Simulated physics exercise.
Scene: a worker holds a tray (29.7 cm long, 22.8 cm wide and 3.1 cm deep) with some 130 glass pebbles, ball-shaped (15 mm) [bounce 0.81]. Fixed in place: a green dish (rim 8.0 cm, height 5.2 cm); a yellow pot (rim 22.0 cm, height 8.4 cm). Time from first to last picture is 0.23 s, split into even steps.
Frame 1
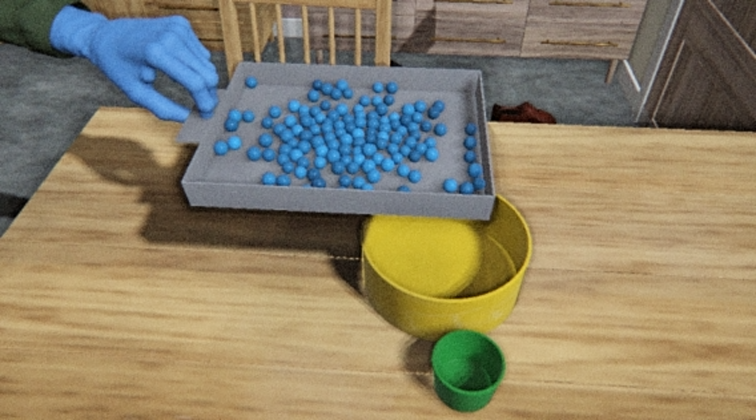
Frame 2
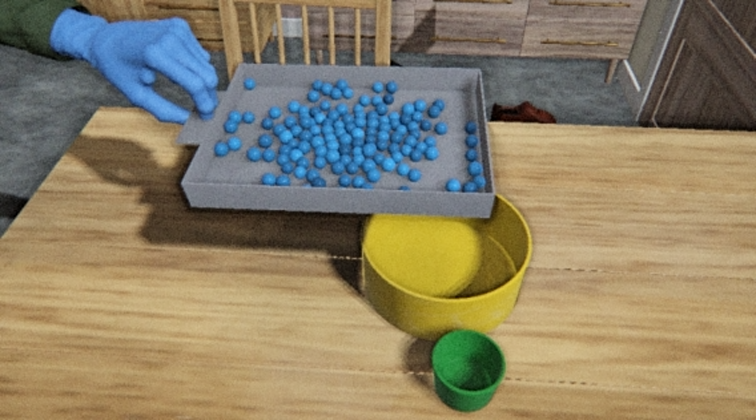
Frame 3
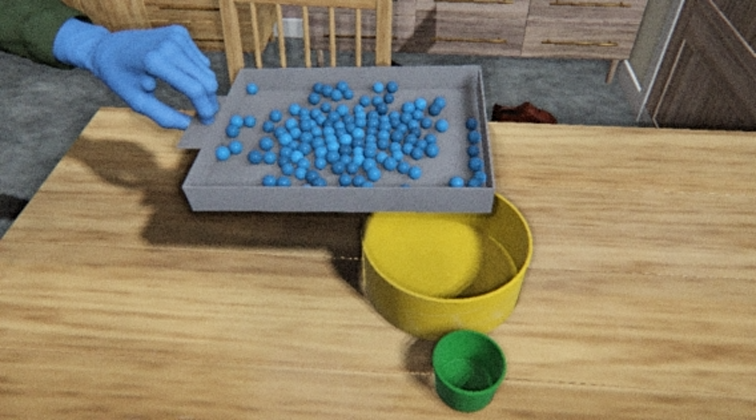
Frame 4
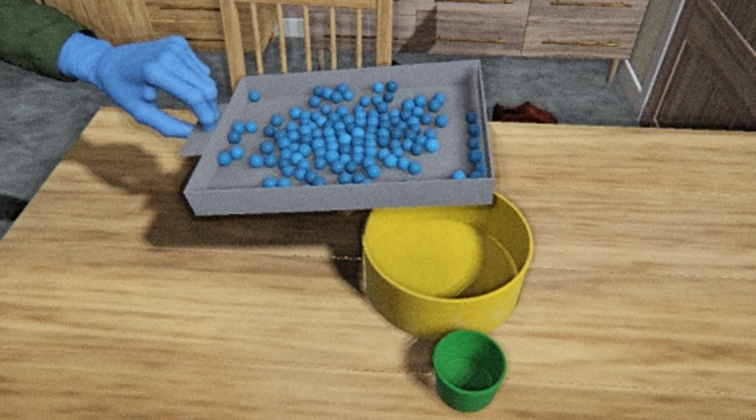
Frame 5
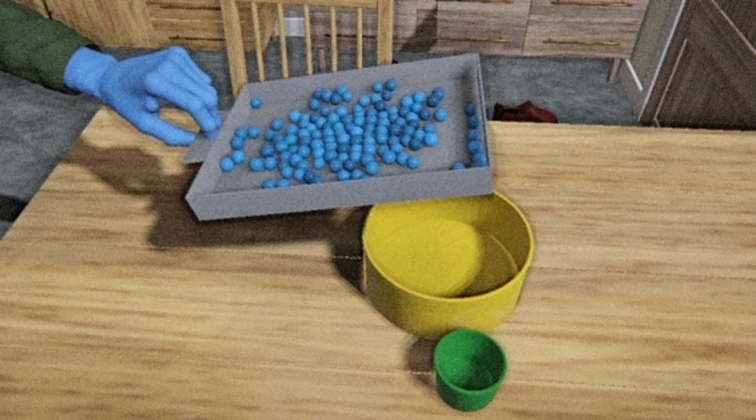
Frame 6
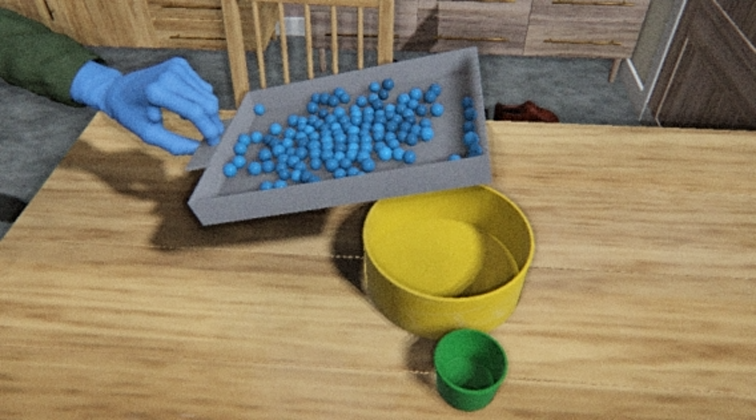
The video shows a blue-gloved hand holding a gray tray of small blue balls above a wooden table with a yellow pot and a green dish, then gradually tilting it so its left side sits lower while the balls shift slightly.
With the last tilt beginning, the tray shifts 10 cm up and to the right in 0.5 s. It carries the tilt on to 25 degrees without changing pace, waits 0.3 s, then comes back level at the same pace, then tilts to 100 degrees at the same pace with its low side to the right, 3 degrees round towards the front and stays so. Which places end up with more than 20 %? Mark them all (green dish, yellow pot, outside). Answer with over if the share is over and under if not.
Green dish: Under, yellow pot: Over, outside everything: Over.
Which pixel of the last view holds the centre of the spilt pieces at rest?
(682, 328).
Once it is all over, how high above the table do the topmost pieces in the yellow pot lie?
It reaches around 2.0 cm above the table.
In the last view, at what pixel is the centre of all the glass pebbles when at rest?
My pick would be close to (469, 279).
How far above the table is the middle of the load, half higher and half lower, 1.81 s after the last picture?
16 cm or thereabouts.
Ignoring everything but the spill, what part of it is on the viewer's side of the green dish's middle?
30 %.
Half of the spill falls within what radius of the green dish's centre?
I'd put it at around 34 cm, give or take.
Then, 0.70 s after the last picture, tilt 11 degrees; tray 100 %; middle of all pieces on or above the table near (287, 136).
Then, 1.28 s after the last picture, tilt 29 degrees; tray 100 %; middle of all pieces on or above the table near (396, 90).
Then, 1.81 s after the last picture, tilt 74 degrees; tray 70 %, yellow pot 5 %, in the air 20 %; middle of all pieces on or above the table near (493, 212).
Then, 2.32 s after the last picture, tilt 100 degrees; tray 25 %, outside 25 %, yellow pot 40 %, in the air 10 %; middle of all pieces on or above the table near (492, 251).
In the end, tray 0 %, green dish 0 %, outside 30 %, yellow pot 65 %.
